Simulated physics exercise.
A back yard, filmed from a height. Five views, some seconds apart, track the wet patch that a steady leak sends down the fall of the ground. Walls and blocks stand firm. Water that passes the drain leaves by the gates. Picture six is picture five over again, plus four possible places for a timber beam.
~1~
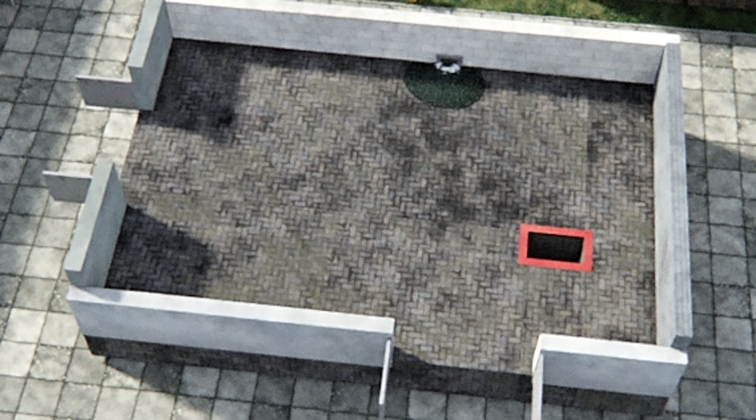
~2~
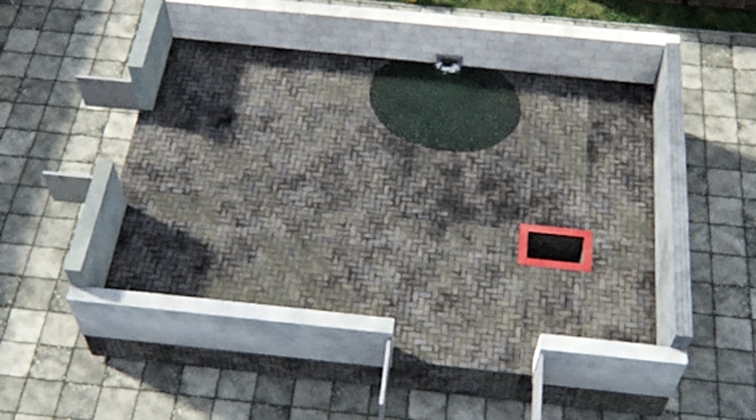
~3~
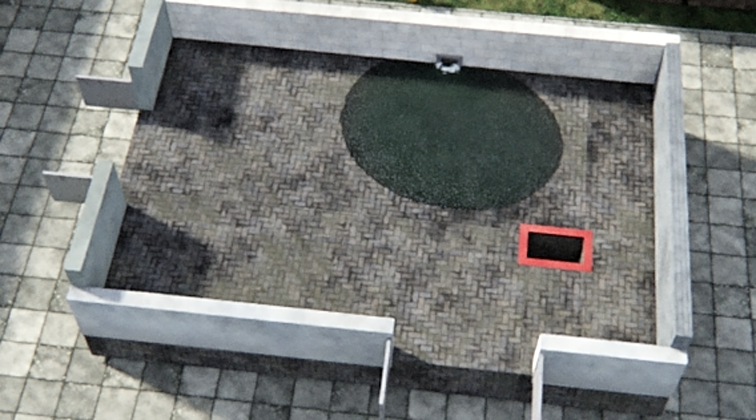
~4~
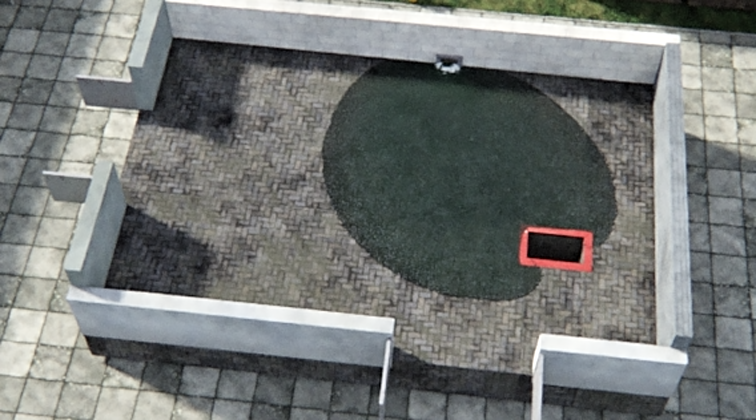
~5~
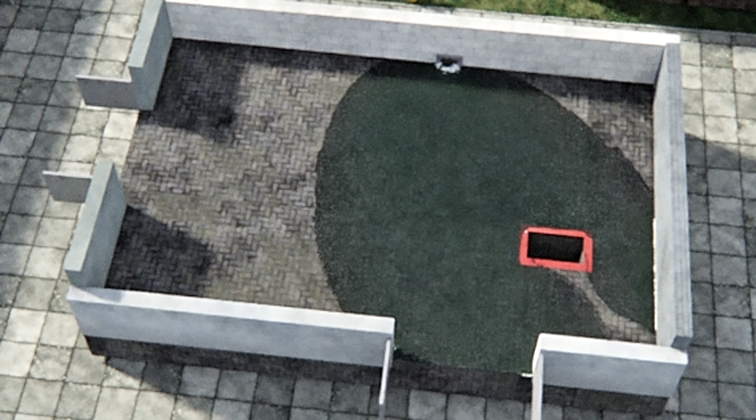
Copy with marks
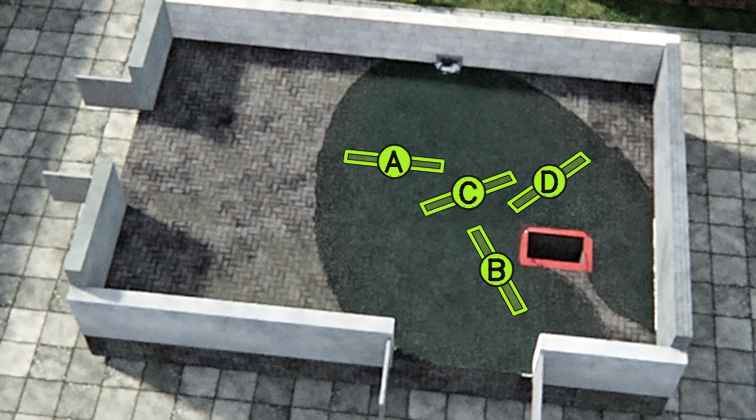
Dark greenish water spreads from a small pale outfall at the top wall of a walled back yard, seen from high above by a camera that stays still. Grey herringbone paving fills the yard inside pale walls, with open gates at left and bottom and a red-rimmed drain pit at lower right. The patch widens downward, wraps around the pit, and reaches the bottom gate and right wall, leaving a thin dry streak below the pit.
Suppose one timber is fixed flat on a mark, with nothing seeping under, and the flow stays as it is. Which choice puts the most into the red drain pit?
I would pick spot A.
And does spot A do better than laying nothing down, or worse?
It is better.
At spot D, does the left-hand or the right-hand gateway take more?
The right one.
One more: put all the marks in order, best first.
Best to worst: A, B, C, D.
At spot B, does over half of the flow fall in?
No, it does not.
On the marked copy, A from (345, 156) to (442, 166); B from (474, 229) to (520, 311); C from (423, 209) to (512, 176); D from (513, 207) to (584, 157).
With A, about 42 % of the stream runs into the red drain pit, about 57 % out by the gates.
With B, about 26 % of the stream runs into the red drain pit, about 73 % out by the gates.
With C, about 14 % of the stream runs into the red drain pit, about 85 % out by the gates.
With D, about 5 % of the stream runs into the red drain pit, about 93 % out by the gates.
